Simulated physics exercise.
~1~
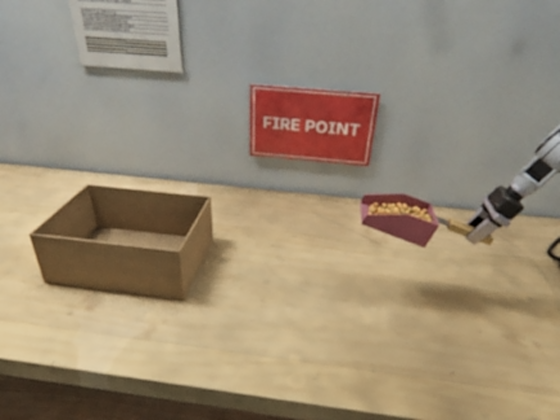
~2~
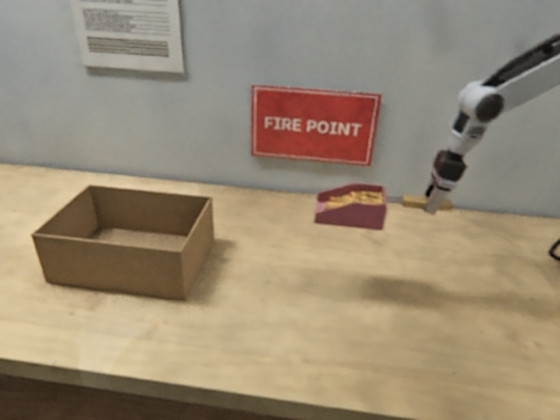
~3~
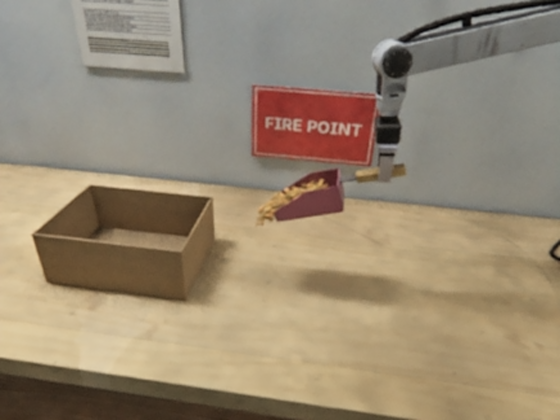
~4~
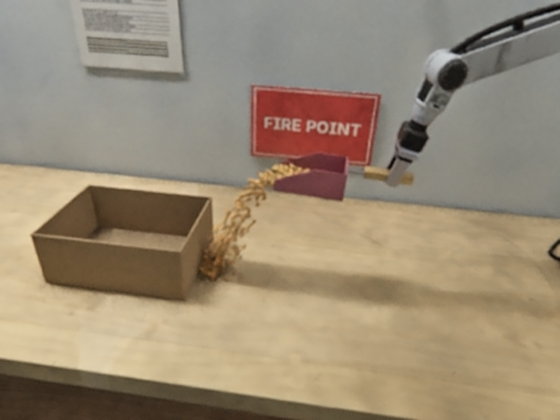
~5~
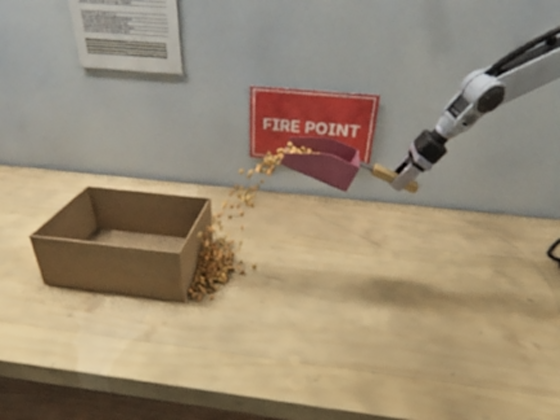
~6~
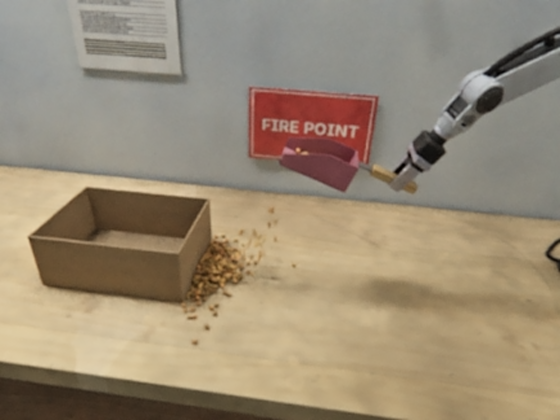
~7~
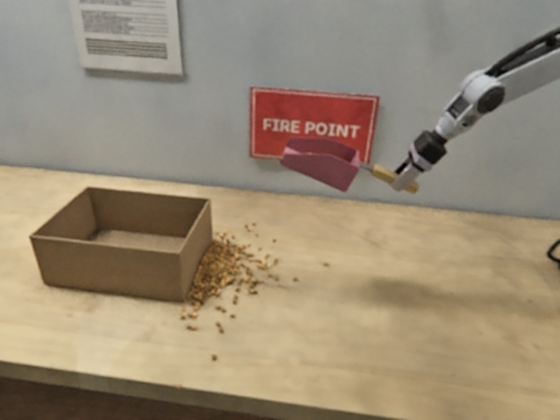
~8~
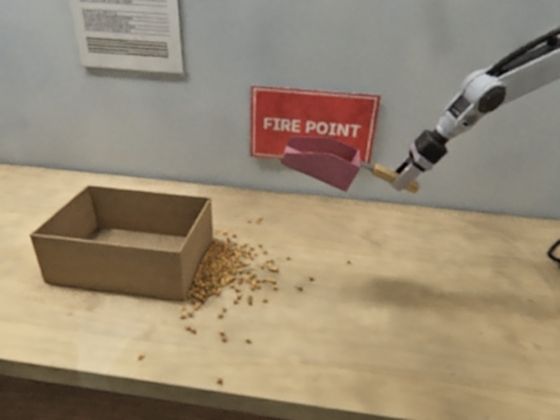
At first, a robot arm holds a dark red scoop heaped with small yellowish pieces above a wooden table, to the right of an open cardboard box. The arm carries the scoop left toward the box, tipping its open front downward so the pieces begin to slide out. They pour over the edge in a stream, falling short of the box and piling against its right side. The arm tilts the scoop back and draws it slightly right as the last pieces drop and scatter. Finally, the scoop hangs still, with most of the load spread on the table beside the box.
